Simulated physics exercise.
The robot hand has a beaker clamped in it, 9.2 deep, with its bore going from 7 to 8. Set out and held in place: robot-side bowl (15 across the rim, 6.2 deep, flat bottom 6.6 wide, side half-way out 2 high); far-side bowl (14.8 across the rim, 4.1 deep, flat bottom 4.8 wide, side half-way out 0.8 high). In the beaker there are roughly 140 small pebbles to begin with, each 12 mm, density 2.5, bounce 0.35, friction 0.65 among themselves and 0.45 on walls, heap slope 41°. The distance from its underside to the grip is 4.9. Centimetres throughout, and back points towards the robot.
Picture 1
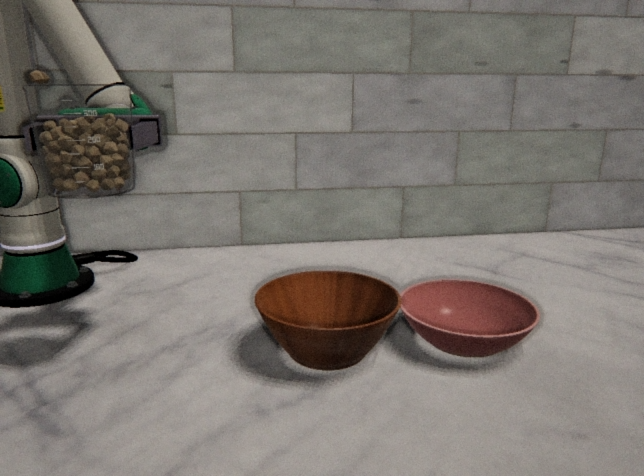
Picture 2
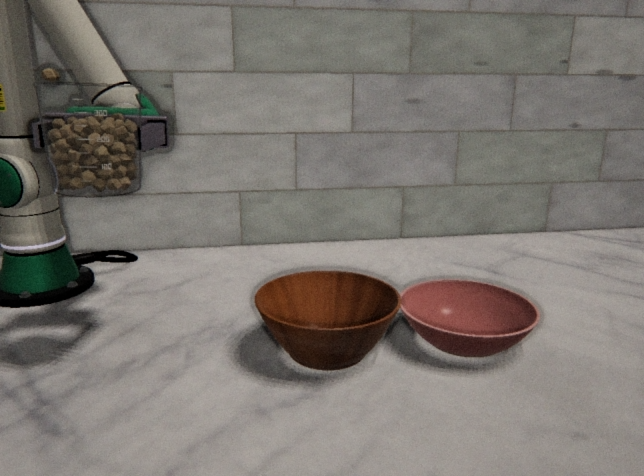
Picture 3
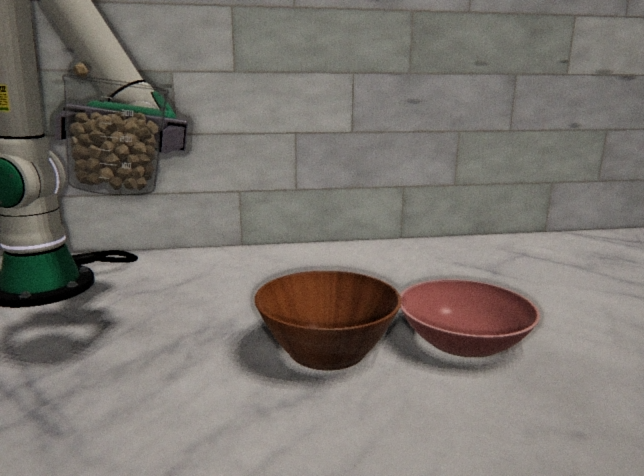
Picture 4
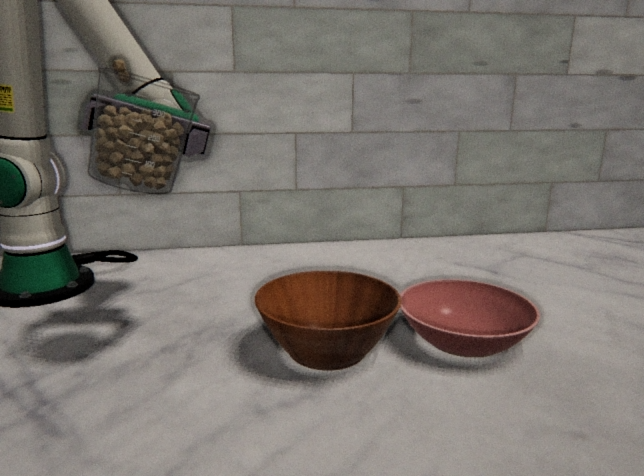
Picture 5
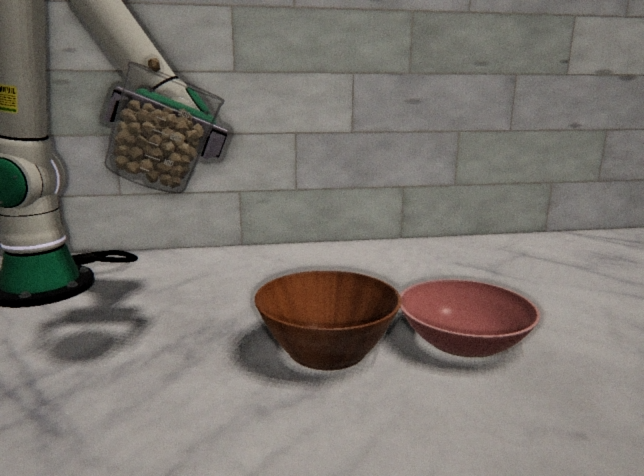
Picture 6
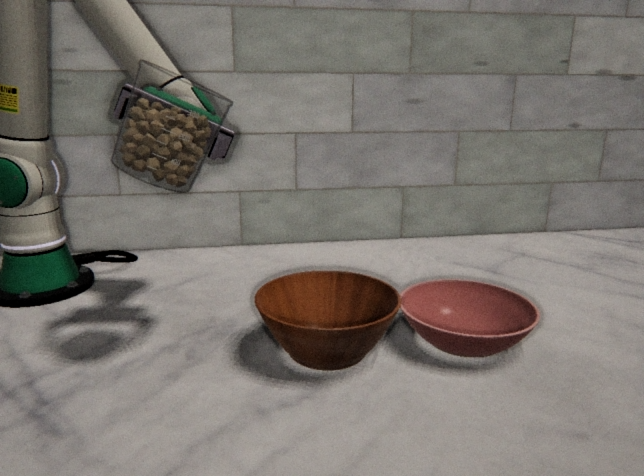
A clear container full of small pebbles moved a short way to the right, gripped by a robot arm that gradually tilted it, while a brown bowl and a pink bowl sat still on the marble counter.
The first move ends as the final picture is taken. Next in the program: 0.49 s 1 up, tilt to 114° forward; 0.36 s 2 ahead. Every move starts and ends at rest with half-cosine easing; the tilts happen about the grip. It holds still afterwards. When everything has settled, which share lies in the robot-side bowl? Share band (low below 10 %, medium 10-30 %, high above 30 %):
It is high, above 30 %.
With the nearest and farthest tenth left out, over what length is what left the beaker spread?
The stretch runs around 10 cm.
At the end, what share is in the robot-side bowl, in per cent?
Result: Approx. 85 %.
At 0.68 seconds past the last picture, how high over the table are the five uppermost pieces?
Around 26 cm, I reckon.
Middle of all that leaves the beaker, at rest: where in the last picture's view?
Near (312, 336).
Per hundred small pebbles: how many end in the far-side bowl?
I'd put it at roughly 0 per cent.
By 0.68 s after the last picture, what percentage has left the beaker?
Near 35 per cent so far.
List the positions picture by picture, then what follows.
In the first frame, the beaker middle at (86, 141), level; upper third of the load around (83, 132), from x 35 to 125, top at y 80; 145 in the beaker.
In the second frame, the beaker middle at (94, 140), tilted 2° forward; upper third of the load around (90, 131), from x 50 to 130, top at y 75.
In the third frame, the beaker middle at (115, 137), tilted 9° forward; upper third of the load around (111, 128), from x 75 to 150, top at y 70.
In the fourth frame, the beaker middle at (141, 134), tilted 16° forward; upper third of the load around (134, 126), from x 100 to 175, top at y 65.
In the fifth frame, the beaker middle at (161, 132), tilted 23° forward; upper third of the load around (155, 123), from x 120 to 200, top at y 65.
In the sixth frame, the beaker middle at (169, 131), tilted 25° forward; upper third of the load around (163, 123), from x 125 to 205, top at y 105; 145 in the beaker.
Then, 0.34 s on, tilted 95° forward, highest piece 29 above the table; 145 in the beaker.
Then, 0.68 s on, tilted 114° forward, highest piece 26 above the table; 92 in the beaker, 19 in the robot-side bowl, 10 on the table or floor, 24 in flight or on a rim.
Then, 1.05 s on, tilted 114° forward, highest piece 23 above the table; 103 in the robot-side bowl, 19 on the table or floor, 16 in the beaker, 7 in flight or on a rim.
Then, 2.10 s on, tilted 114° forward, highest piece 6 above the table; 126 in the robot-side bowl, 19 on the table or floor.
In the end, 126 in the robot-side bowl, 19 on the table or floor. That is 87 % in the robot-side bowl.
